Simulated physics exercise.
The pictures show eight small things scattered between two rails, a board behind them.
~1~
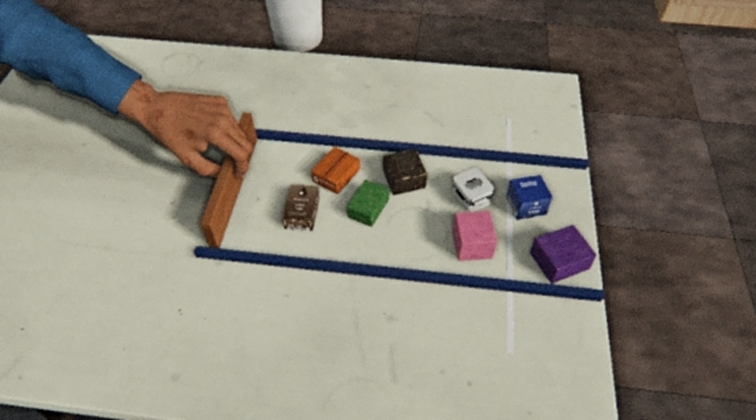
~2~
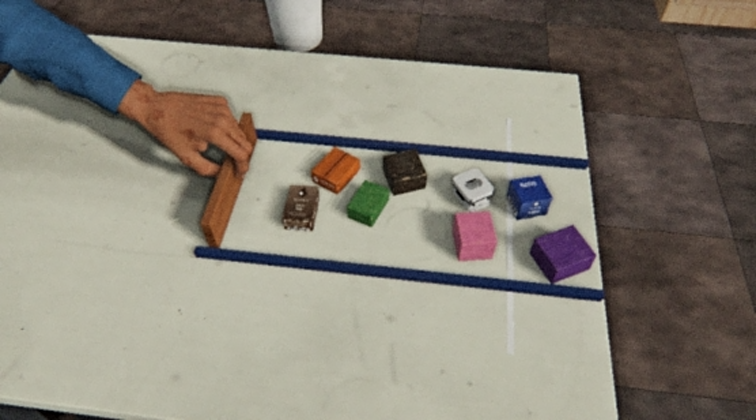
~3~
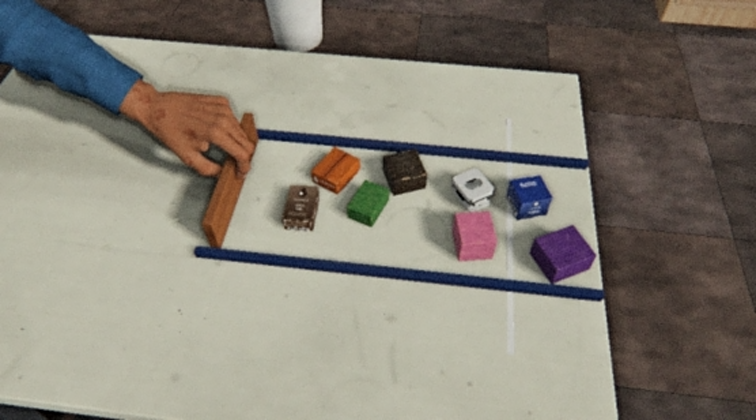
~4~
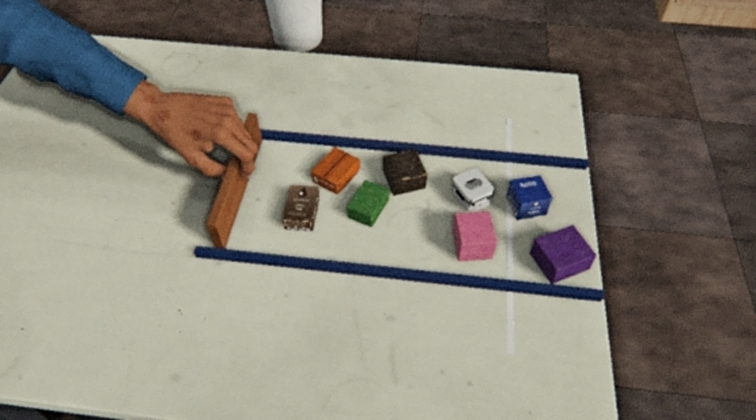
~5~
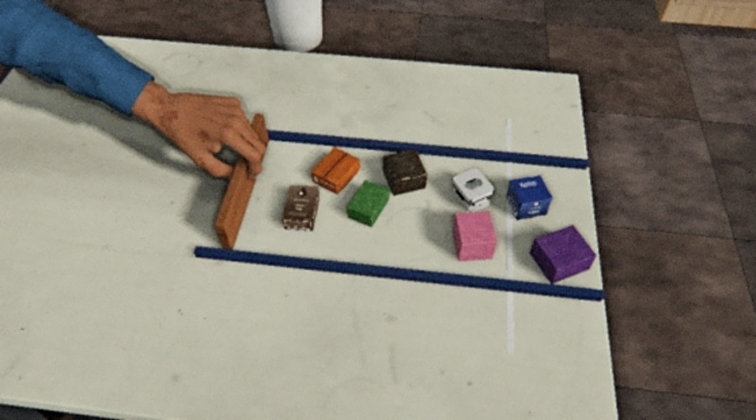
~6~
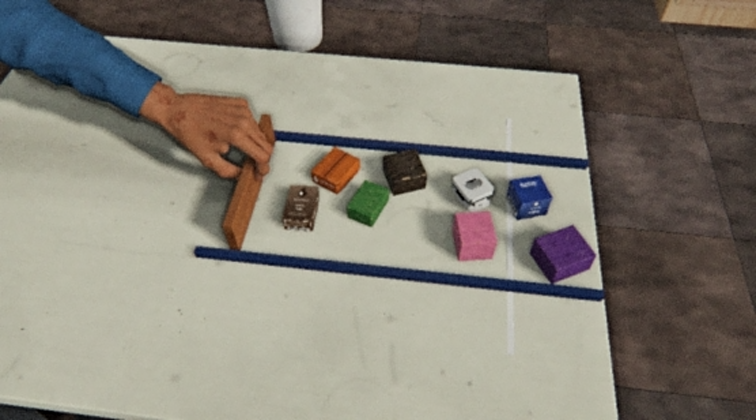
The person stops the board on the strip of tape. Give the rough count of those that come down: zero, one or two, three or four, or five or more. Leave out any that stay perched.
As it turns out, the number that fall off is one or two.
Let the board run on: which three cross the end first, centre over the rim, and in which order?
In order: The blue box, then the white case, then the purple block.
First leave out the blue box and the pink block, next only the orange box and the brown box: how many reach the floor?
0 in the first case, 0 in the second.
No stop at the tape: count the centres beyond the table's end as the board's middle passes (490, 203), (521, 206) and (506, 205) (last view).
In that order 1, 2 and 1.
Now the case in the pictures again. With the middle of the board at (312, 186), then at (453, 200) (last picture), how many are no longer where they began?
The counts are 2 and 7.
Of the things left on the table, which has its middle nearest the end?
The white case.
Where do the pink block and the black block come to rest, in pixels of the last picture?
The pink block stops around (537, 259); the black block around (561, 188).
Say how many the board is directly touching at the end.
That makes 3.
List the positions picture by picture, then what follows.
The first frame shows purple block (562, 254); blue box (529, 197); pink block (474, 236); board (232, 178); tape (510, 219).
The second frame shows blue box (529, 198); green block (368, 203).
The third frame shows pink block (474, 236); black block (405, 172).
The fourth frame shows purple block (562, 254); orange box (336, 170).
The fifth frame shows blue box (529, 198); brown box (302, 208).
The sixth frame shows purple block (562, 254); blue box (529, 198); pink block (474, 236); board (252, 180); tape (510, 219).
Soon after, none off yet; purple block at rest near (562, 254); blue box at rest near (529, 198); pink block at rest near (474, 236).
At rest, the number that fall off is one or two; fallen, blue box.
